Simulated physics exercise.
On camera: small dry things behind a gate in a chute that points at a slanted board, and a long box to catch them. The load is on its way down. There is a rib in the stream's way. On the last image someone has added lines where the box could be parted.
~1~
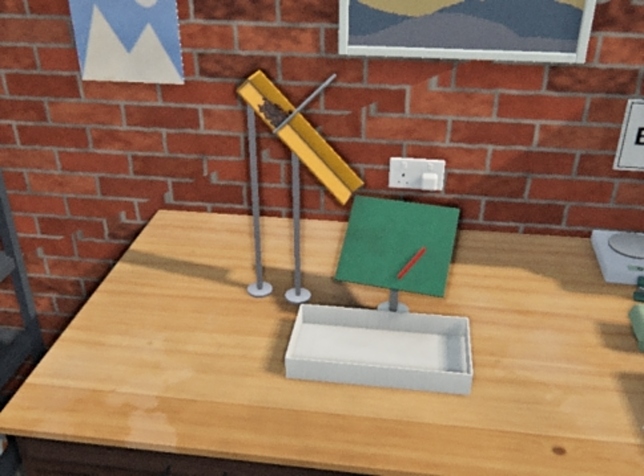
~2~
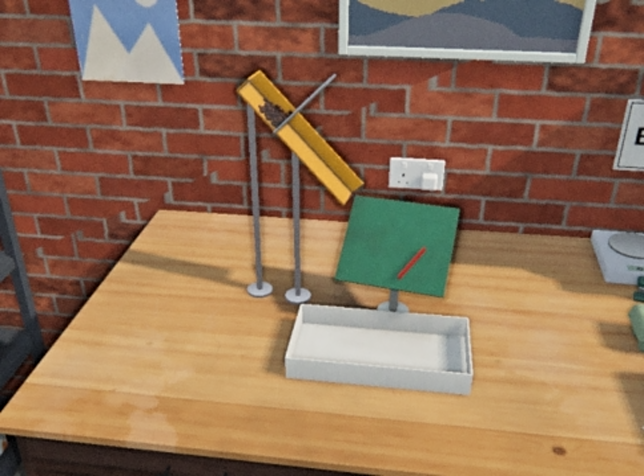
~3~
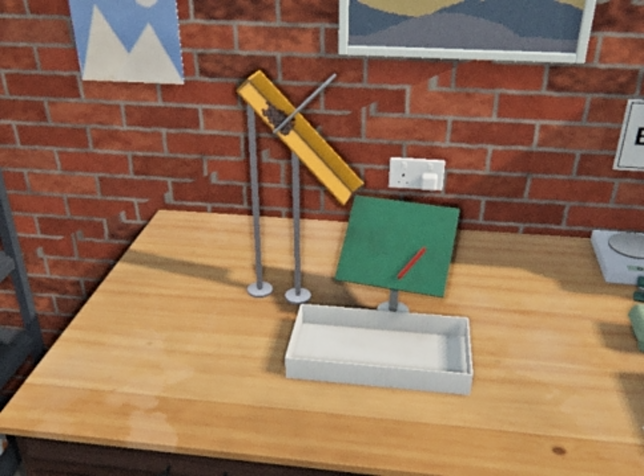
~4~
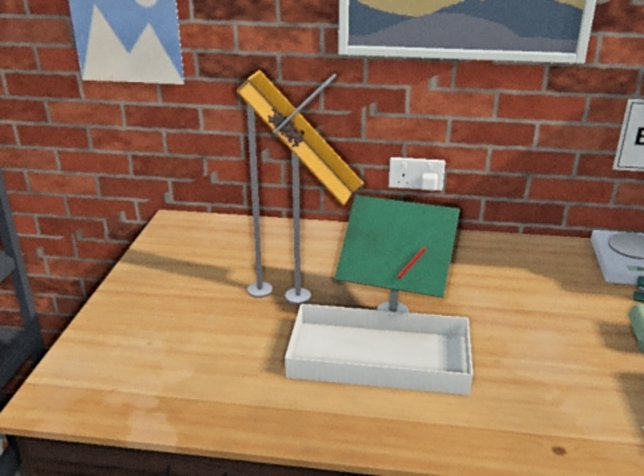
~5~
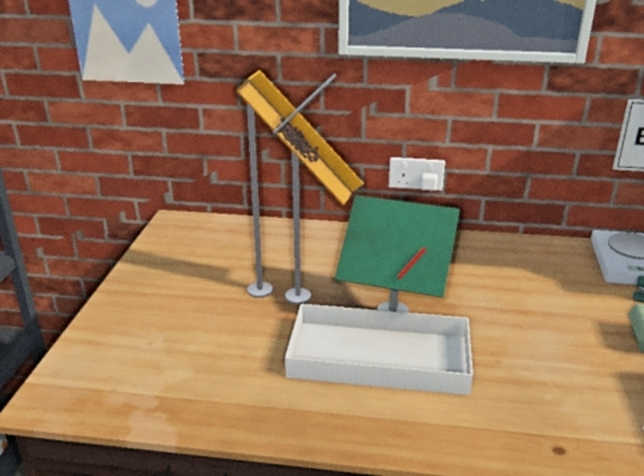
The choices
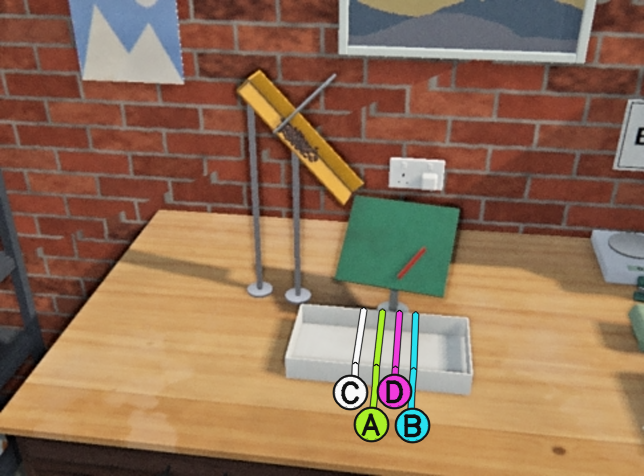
Small dark brown pieces slide a short way down a yellow chute that slopes to the right on two thin grey stands, bunched near its top at first and spread around its middle at the end. Below, a tilted green board with a red rib stands behind an empty white box on a wooden table. The brick-walled room is seen from slightly above, and the view stays still.
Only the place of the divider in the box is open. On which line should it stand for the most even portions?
The answer is line A.
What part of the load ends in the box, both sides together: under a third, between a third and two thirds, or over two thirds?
About that: Over two thirds.
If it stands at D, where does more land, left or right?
Left.
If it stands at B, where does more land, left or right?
The left side.
On the marked copy, line A crosses the front rim at (376, 366); line B crosses the front rim at (413, 369); line C crosses the front rim at (355, 364); line D crosses the front rim at (395, 368).
If A is chosen, of what is caught, close to half on the left of the divider, close to half on the right.
If B is chosen, of what is caught, all but a few on the left of the divider, a small share on the right.
If C is chosen, of what is caught, a small share on the left of the divider, all but a few on the right.
If D is chosen, of what is caught, the bulk on the left of the divider, a small share on the right.
